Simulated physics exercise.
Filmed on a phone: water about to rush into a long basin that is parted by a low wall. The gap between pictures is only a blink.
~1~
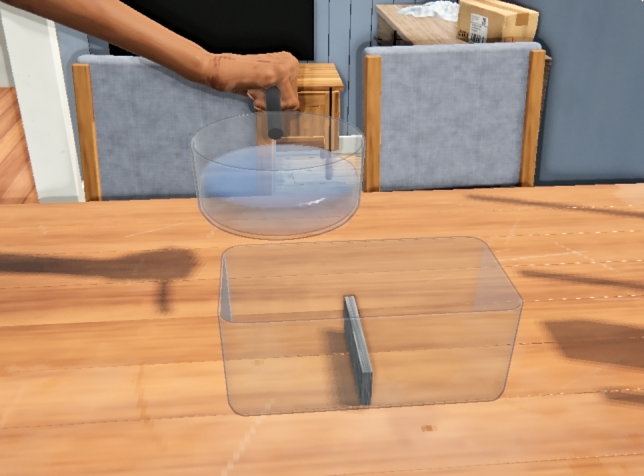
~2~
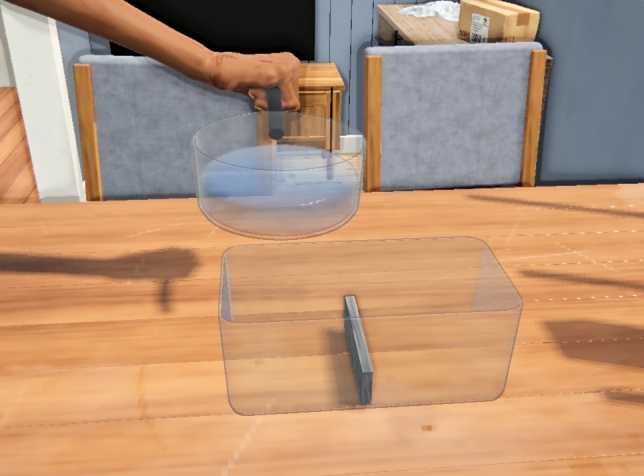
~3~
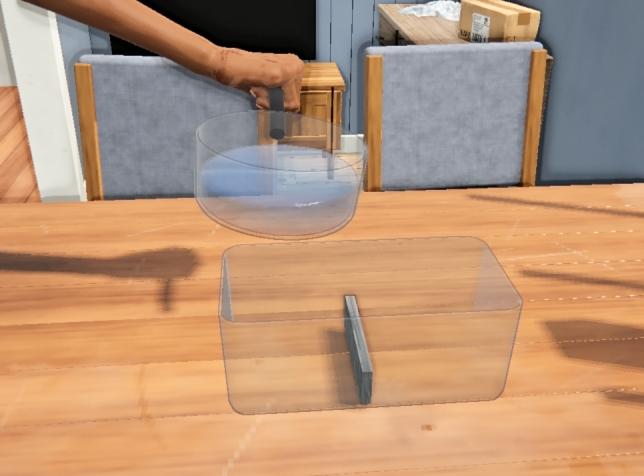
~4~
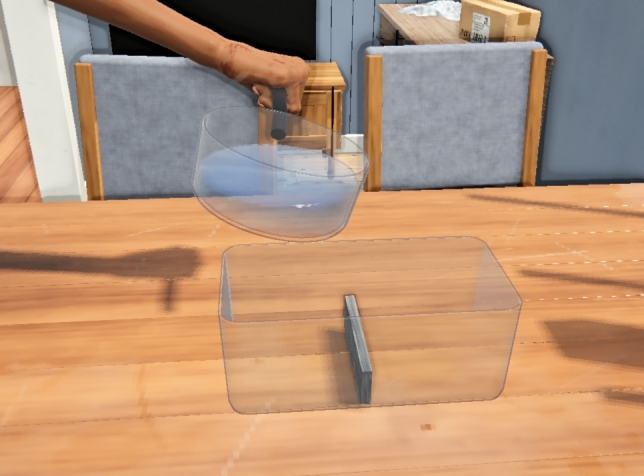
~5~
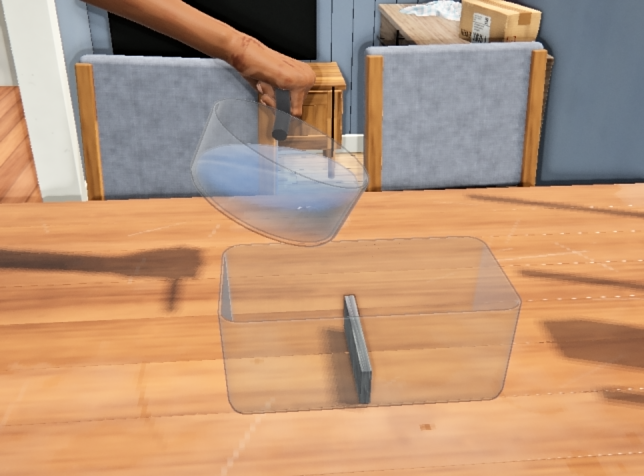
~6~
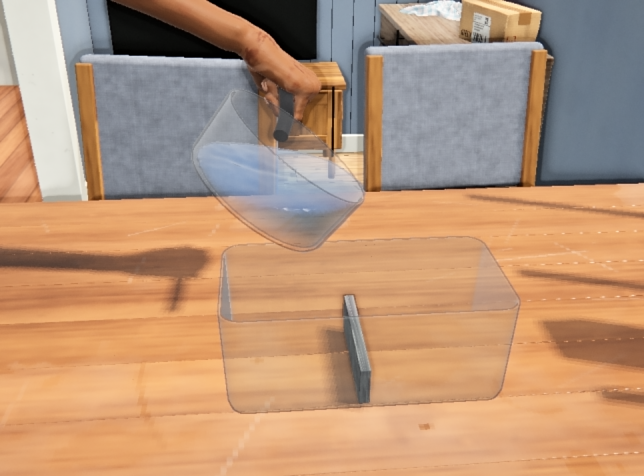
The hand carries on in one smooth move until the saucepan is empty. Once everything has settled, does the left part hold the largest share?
No. The right zone ends up fullest.
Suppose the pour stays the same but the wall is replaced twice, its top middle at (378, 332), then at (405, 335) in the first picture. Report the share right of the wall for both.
50 % then 15 %, approximately.
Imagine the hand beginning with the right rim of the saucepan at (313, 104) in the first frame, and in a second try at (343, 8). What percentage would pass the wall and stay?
You'd get 30 percent from the first and 75 percent from the second.
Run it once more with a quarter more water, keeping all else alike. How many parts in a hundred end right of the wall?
Some 70 parts in a hundred, give or take.
A moment on, the tilt is 94° and 23 per cent is still to pour, 0 is left of the wall and 37 right of it.
Next, the tilt is 96° and 8 per cent is still to pour, 12 is left of the wall and 74 right of it.
Then the tilt is 96° and 2 per cent is still to pour, 20 is left of the wall and 73 right of it.
Later the tilt is 96° and 1 per cent is still to pour, 24 is left of the wall and 74 right of it.
Finally, 25 per cent lies left of the wall, 74 right of it and 1 outside.
